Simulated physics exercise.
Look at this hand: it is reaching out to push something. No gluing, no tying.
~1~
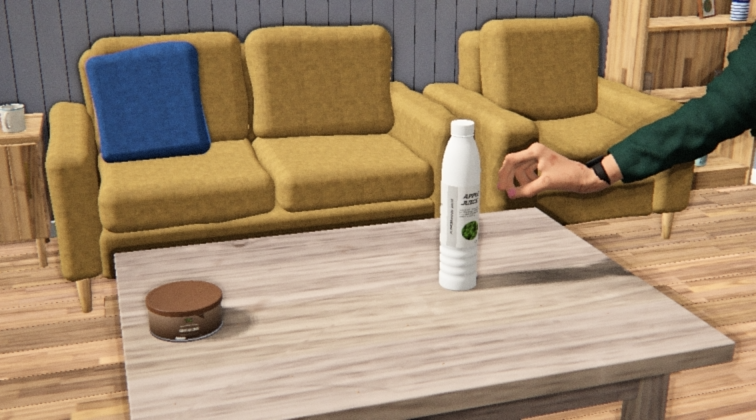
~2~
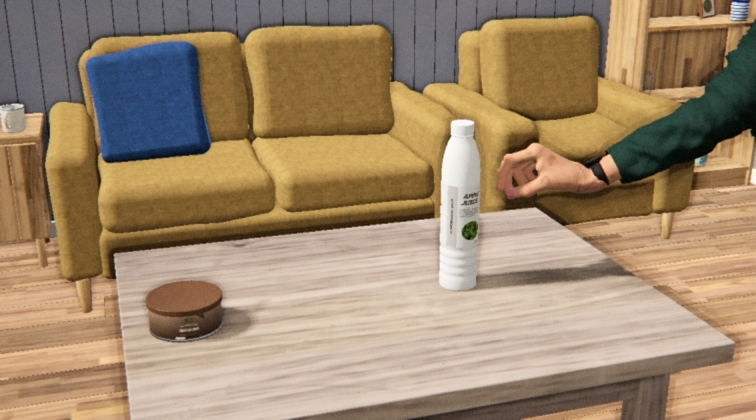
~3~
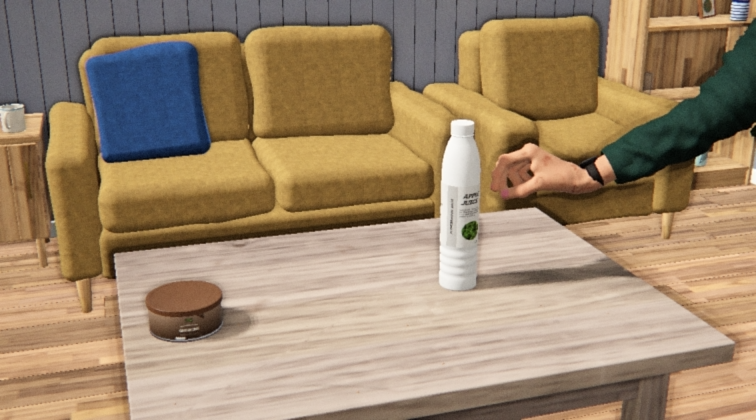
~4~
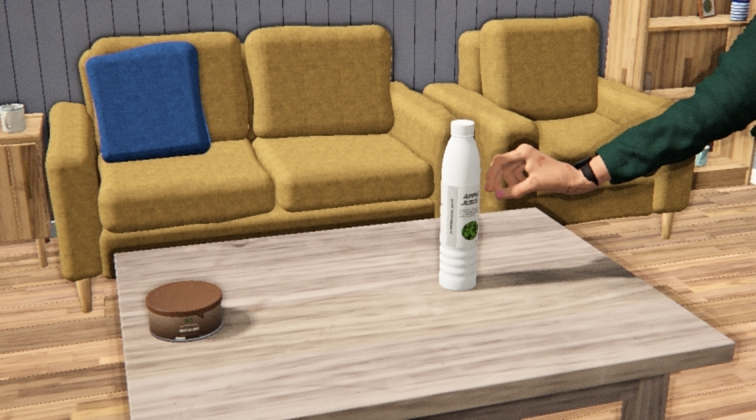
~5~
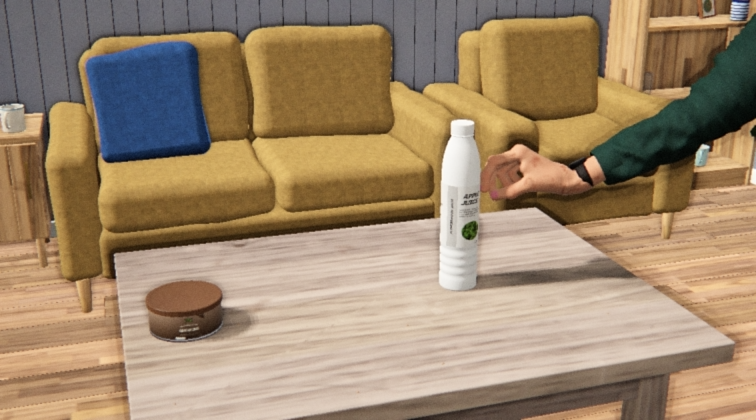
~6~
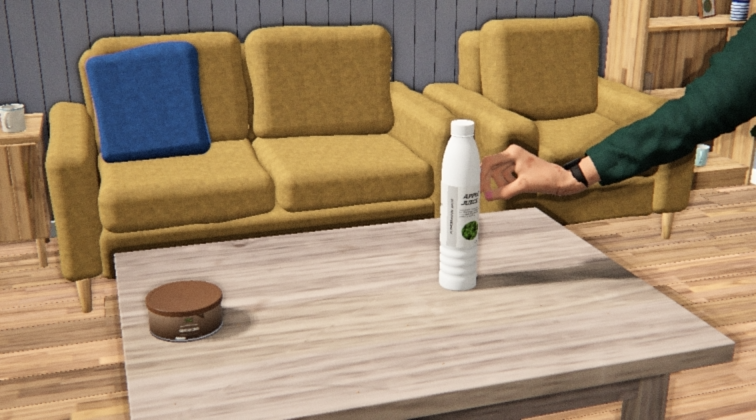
An arm in a dark green sleeve moved its curled hand slightly left toward a white bottle on a wooden table, while the bottle and a small brown tub stayed still before yellow sofas.
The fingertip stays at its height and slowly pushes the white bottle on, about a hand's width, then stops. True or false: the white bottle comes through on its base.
False.
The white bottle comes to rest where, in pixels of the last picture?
In the last picture, near pixel (358, 280).
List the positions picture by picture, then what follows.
The first frame shows white bottle (460, 206).
The second frame shows white bottle (460, 206).
The third frame shows white bottle (460, 206).
The fourth frame shows white bottle (460, 206).
The fifth frame shows white bottle (460, 206).
The sixth frame shows white bottle (460, 206).
Then, 0.50 s later than the last frame, white bottle tilted by 11° near (444, 206).
Then, 1.00 s later than the last frame, white bottle tilted by 45° near (398, 223).
Then, 1.10 s later than the last frame, white bottle on its side near (366, 262).
Then, 1.20 s later than the last frame, white bottle on its side near (357, 280).
When it is over, lying over on the table, white bottle. End places, in pixels of the last picture, white bottle near (358, 280).
